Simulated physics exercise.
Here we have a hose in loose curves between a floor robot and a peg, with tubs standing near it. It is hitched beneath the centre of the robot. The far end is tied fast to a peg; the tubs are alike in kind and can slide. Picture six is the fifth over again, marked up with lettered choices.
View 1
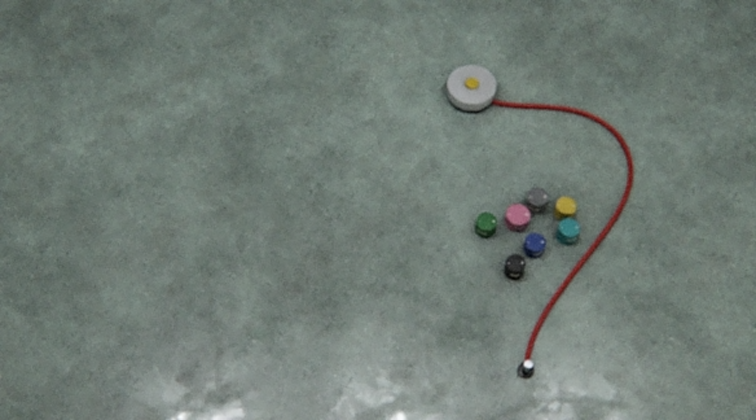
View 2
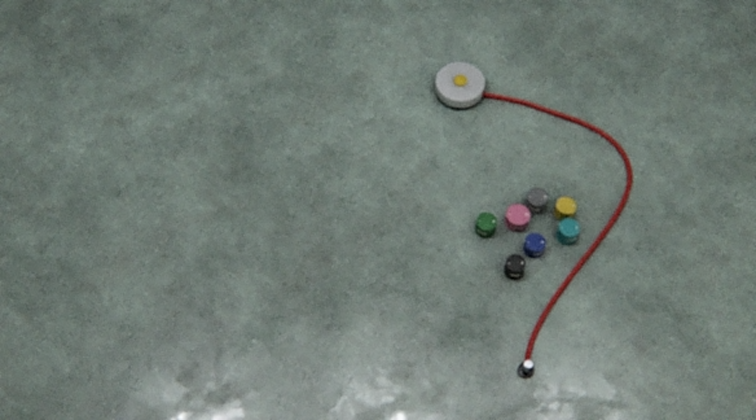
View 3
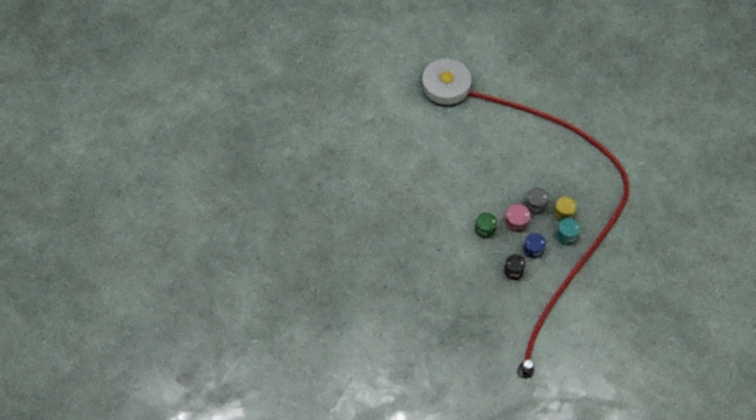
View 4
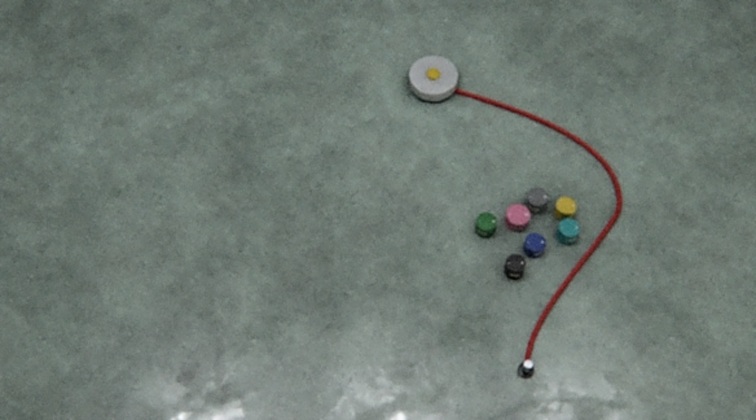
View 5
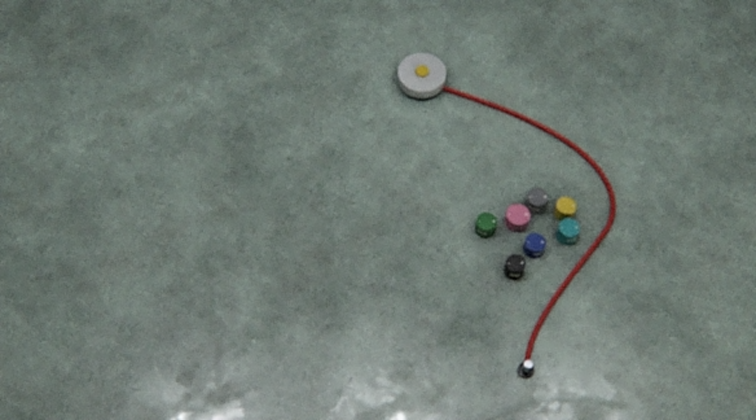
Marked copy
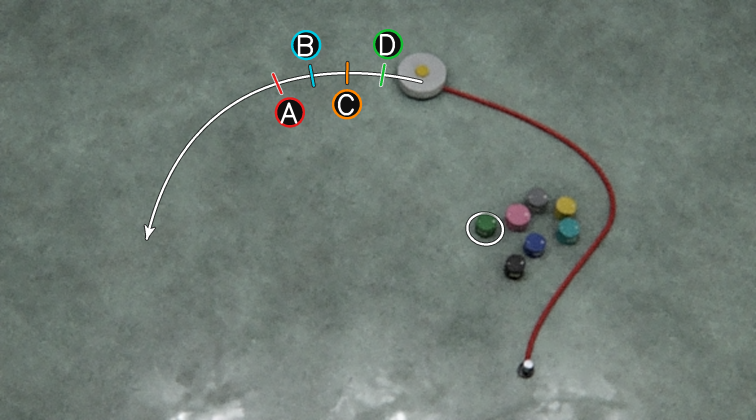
A round grey robot slid slowly left and slightly upward across the floor, drawing the red hose with it, and the hose's curve shifted closer to the colourful tubs, which stayed still.
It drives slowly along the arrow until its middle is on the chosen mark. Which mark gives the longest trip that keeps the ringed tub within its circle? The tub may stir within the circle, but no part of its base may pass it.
All is well up to B.
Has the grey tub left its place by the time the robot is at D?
No.
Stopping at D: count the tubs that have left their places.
By then, none.
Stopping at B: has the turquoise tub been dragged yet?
Yes.
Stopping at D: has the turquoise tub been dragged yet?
No.
On the copy, A at (277, 84); B at (312, 76); C at (347, 73); D at (383, 75); the ring at (485, 229); the route from (421, 82) via (245, 97) to (147, 239).
On B. First, robot (383, 70); green tub (486, 225).
Then, robot (345, 68); yellow tub (553, 214); green tub (486, 225).
Finally, robot (311, 70); blue tub (529, 250); pink tub (512, 221); turquoise tub (539, 234); yellow tub (534, 217); grey tub (520, 202); green tub (486, 225); the green tub is still in its ring.
By contrast, A drags the ringed tub to (468, 229); C is safe but short; D is safe but short.
